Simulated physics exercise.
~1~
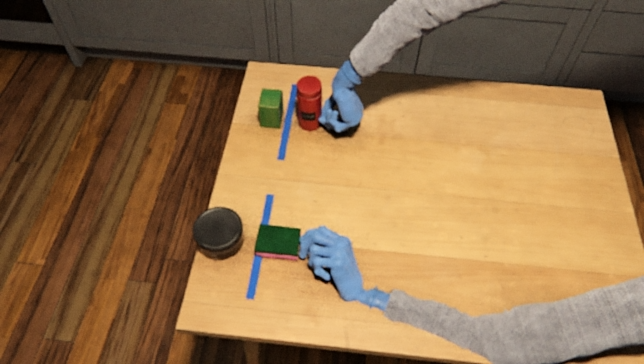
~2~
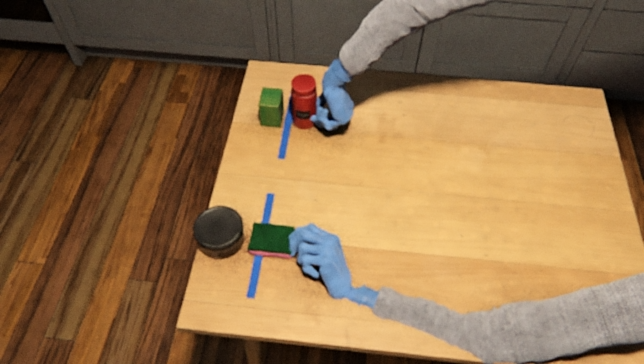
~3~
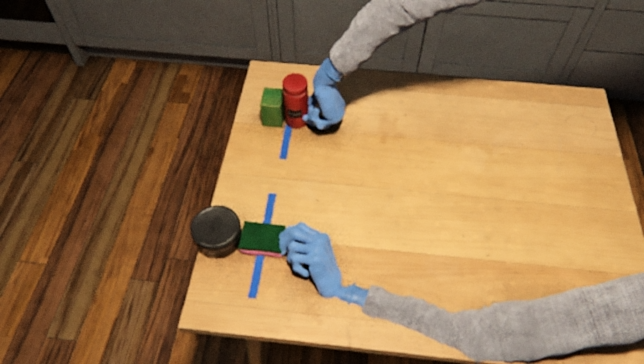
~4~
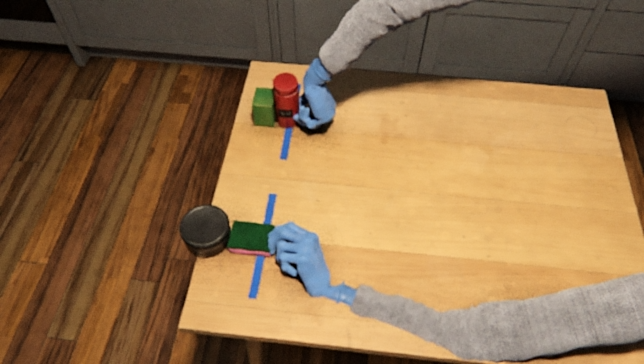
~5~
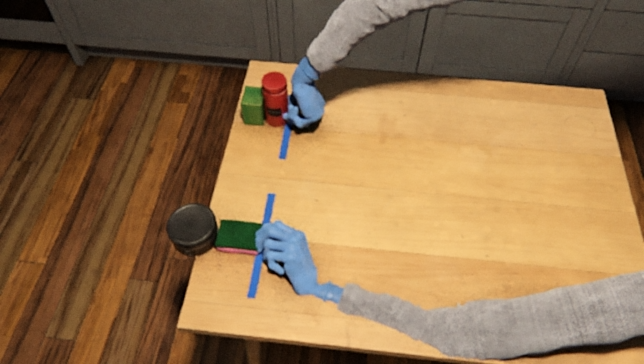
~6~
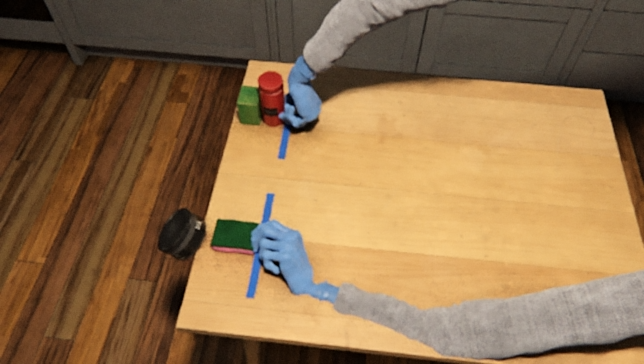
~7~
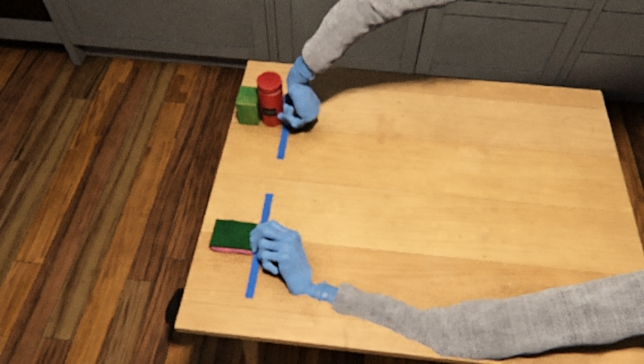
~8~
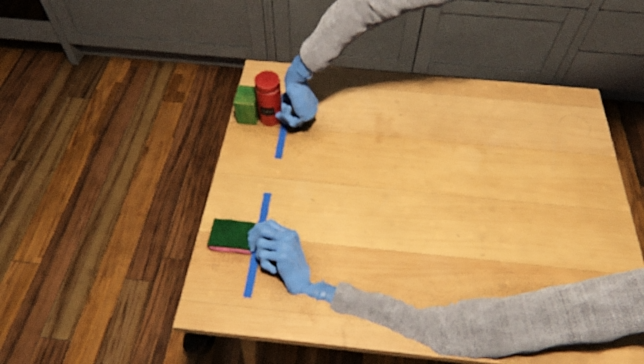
On a wooden table, gloved hands push items left; the black tub falls, the green block stays.
